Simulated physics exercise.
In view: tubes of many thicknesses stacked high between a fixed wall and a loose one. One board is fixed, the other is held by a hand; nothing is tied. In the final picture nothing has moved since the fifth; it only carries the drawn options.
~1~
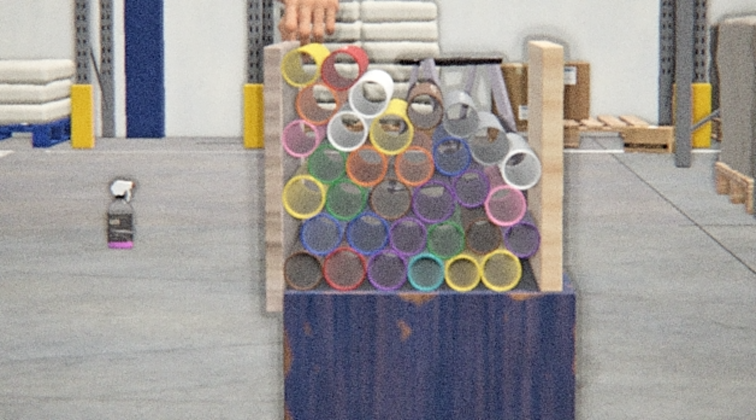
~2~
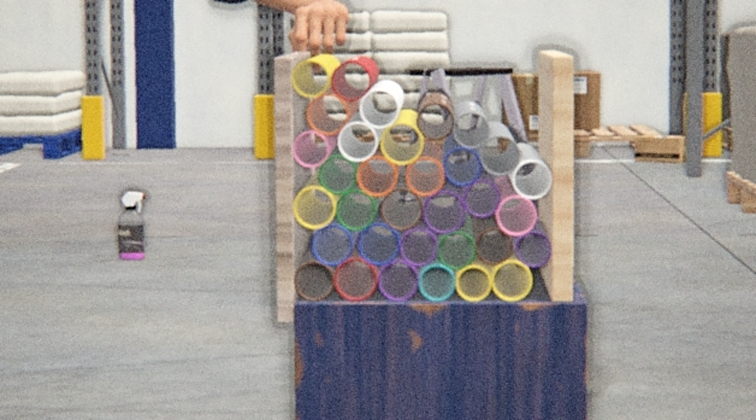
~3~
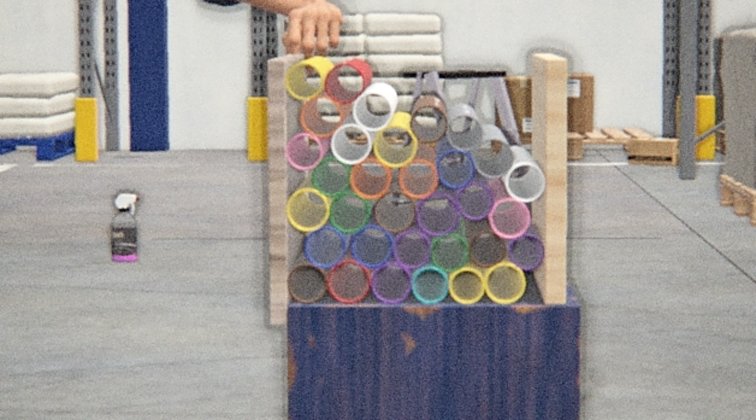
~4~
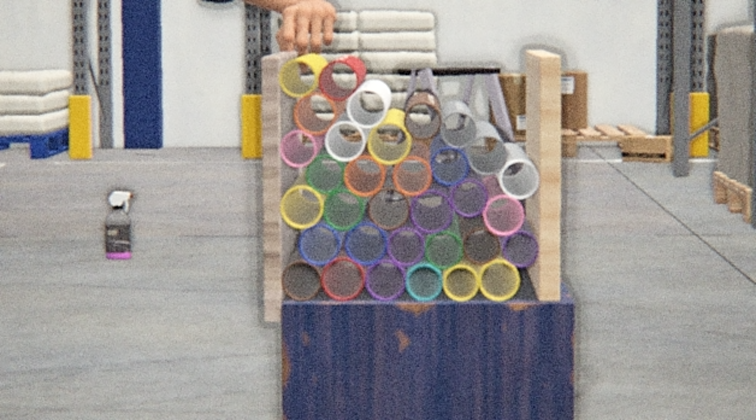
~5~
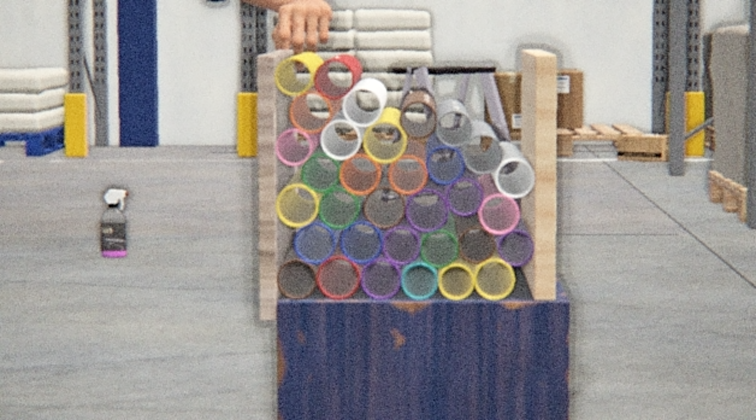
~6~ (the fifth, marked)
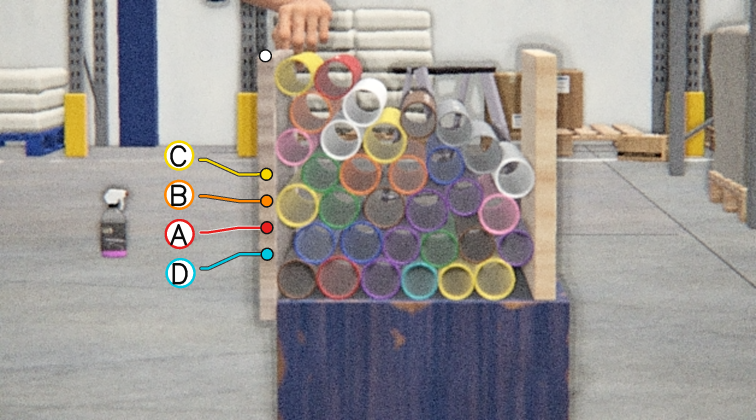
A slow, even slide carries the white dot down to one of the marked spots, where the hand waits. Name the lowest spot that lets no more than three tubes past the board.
At most to C.
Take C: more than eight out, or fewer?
Fewer than eight.
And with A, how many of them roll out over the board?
At A the number is four.
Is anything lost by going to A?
At A: Yes.
On the marked copy, A at (267, 227); B at (267, 201); C at (267, 174); D at (267, 254); the white dot at (266, 56).
Following C. Soon after the start, top of the board (275, 110).
Later, top of the board (276, 172).
In the end, top of the board (276, 174), one out over the board.
As for the rest, A four out over the board; B four out over the board; D more than three out over the board.
